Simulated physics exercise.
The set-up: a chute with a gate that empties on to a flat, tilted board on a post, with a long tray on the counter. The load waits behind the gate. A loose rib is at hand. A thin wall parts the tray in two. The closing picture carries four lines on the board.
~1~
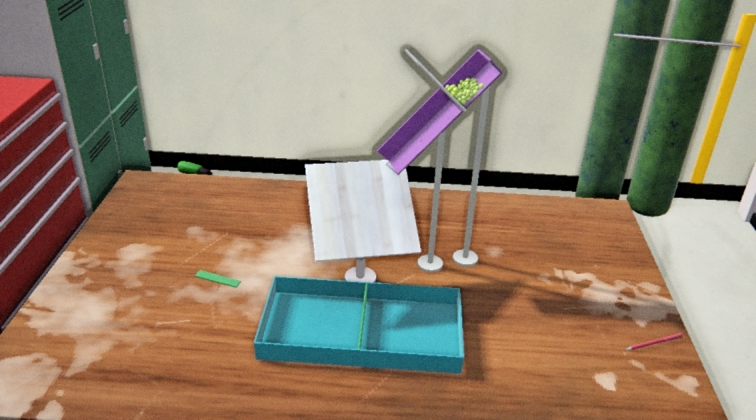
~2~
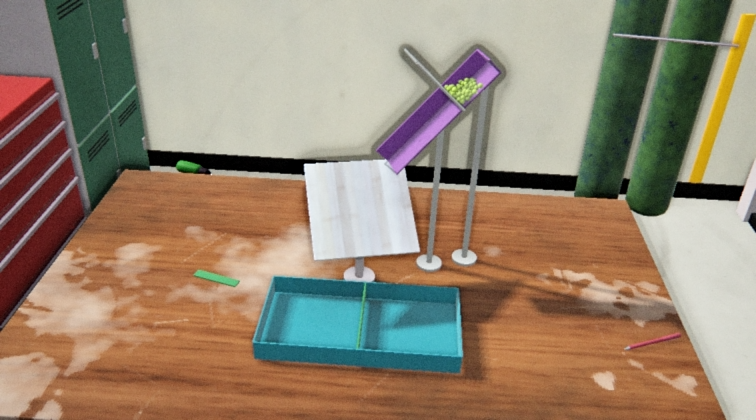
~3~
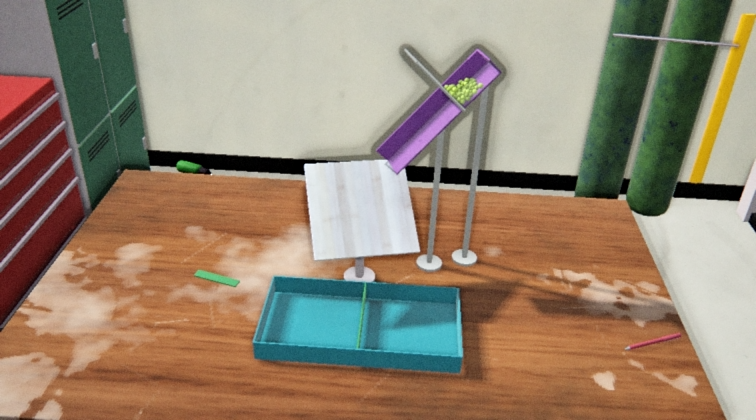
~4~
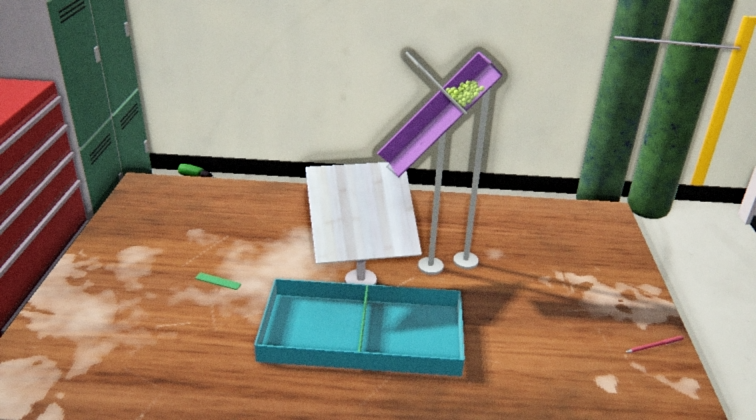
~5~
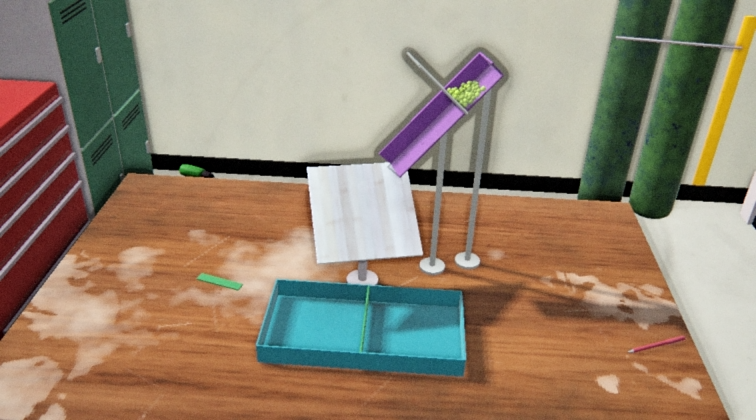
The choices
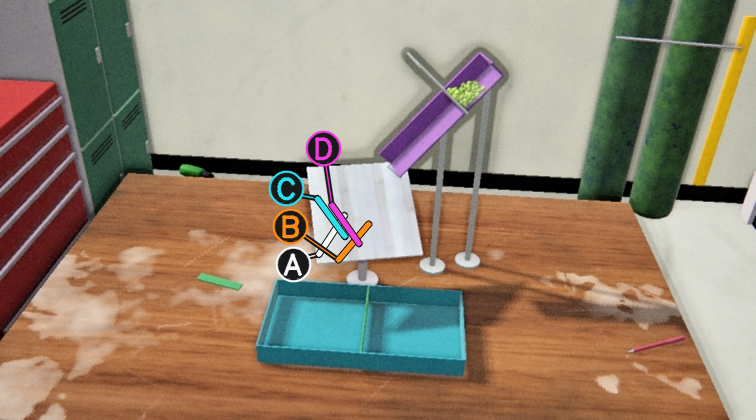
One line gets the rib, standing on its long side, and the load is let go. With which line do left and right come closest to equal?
C is best.
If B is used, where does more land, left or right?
Left.
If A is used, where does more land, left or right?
Left.
On the marked copy, line A from (344, 215) to (318, 254); line B from (368, 223) to (338, 259); line C from (317, 198) to (344, 236); line D from (331, 204) to (359, 243).
With A, of what is caught, nearly all in the left half, a small part in the right.
With B, of what is caught, most in the left half, a small part in the right.
With C, of what is caught, about half in the left half, about half in the right.
With D, of what is caught, a small part in the left half, most in the right.
